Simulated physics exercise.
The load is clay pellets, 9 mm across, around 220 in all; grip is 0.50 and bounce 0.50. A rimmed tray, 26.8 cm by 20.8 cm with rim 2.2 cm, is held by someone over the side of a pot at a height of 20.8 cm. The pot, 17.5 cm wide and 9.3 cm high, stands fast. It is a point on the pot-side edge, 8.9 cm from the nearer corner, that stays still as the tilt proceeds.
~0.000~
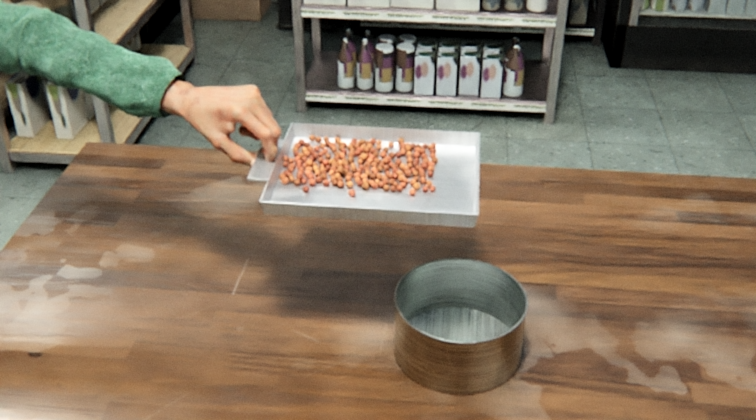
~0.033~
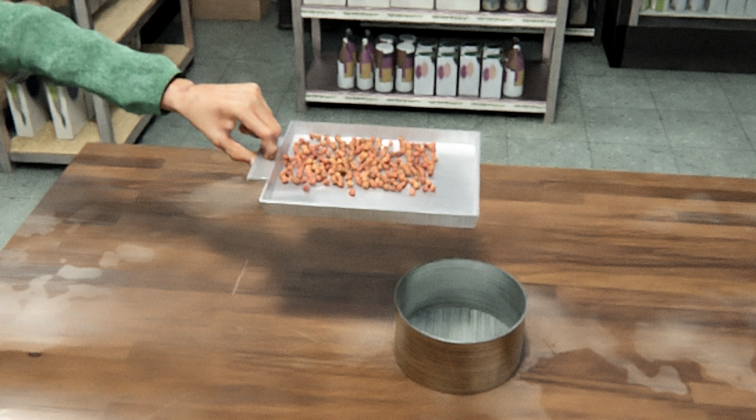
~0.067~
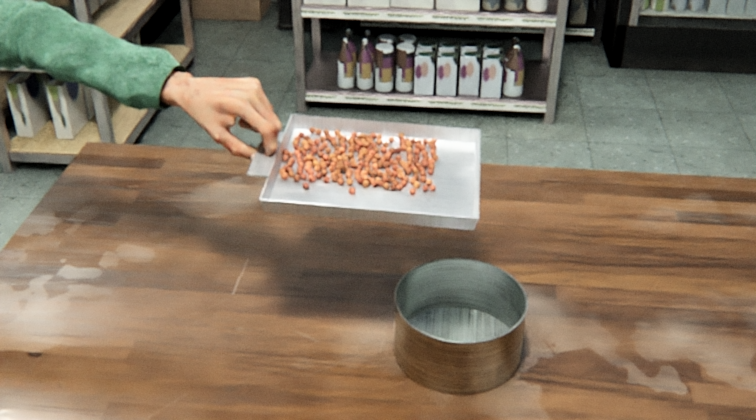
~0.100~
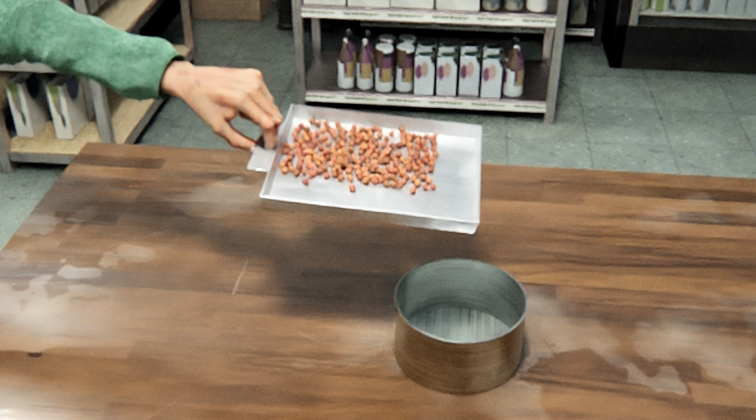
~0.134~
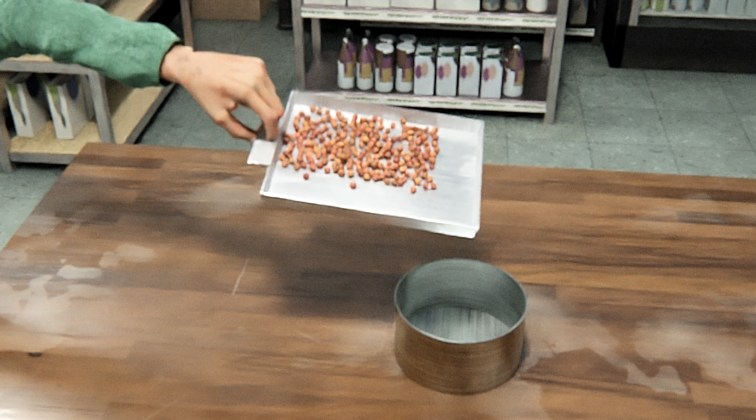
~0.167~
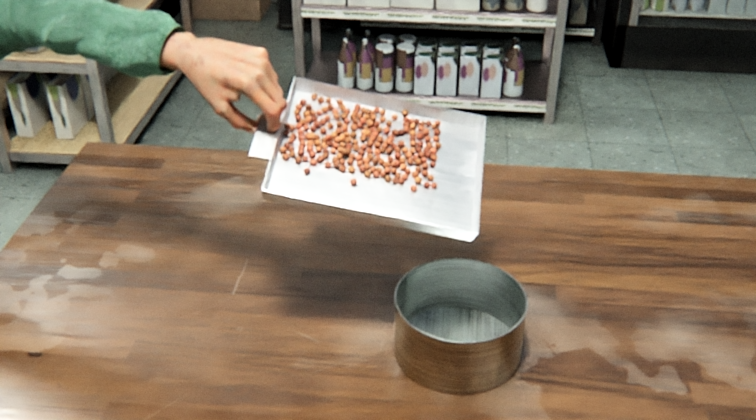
A hand in a green sleeve tilts a tray of orange-brown pellets above a round pot.
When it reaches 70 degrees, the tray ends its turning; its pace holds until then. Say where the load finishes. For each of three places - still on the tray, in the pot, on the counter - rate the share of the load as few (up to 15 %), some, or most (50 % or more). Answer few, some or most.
Left on the tray: Some; pot: Most; counter: Few.
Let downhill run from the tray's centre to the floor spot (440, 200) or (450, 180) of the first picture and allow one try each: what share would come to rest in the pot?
The share comes to about 55 in a hundred, then about 0 in a hundred.
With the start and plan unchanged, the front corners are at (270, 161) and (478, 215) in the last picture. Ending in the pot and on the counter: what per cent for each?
The pot gets 5 and the counter 45.
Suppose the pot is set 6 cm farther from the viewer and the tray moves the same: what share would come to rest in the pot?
Result after the change: About 35 in a hundred.
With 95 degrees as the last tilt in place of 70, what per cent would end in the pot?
In that case it comes to about 90 in a hundred.
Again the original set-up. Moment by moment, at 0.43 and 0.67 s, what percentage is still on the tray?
About 100, 50.
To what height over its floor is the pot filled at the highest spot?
Around 2.0 cm above the floor.
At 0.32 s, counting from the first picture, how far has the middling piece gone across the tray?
Displacement on the tray: Roughly 2 cm.
Then, at 0.32 s, tilt 46 degrees; the tray holds 100 %, the pot 0 %.
Then, at 0.43 s, tilt 65 degrees; the tray holds 100 %, the pot 0 %.
After 0.67 s, tilt 70 degrees; the tray holds 50 %, the pot 35 %.
By 1.5 s all is still; tray 30 %, pot 60 %, counter 10 %.
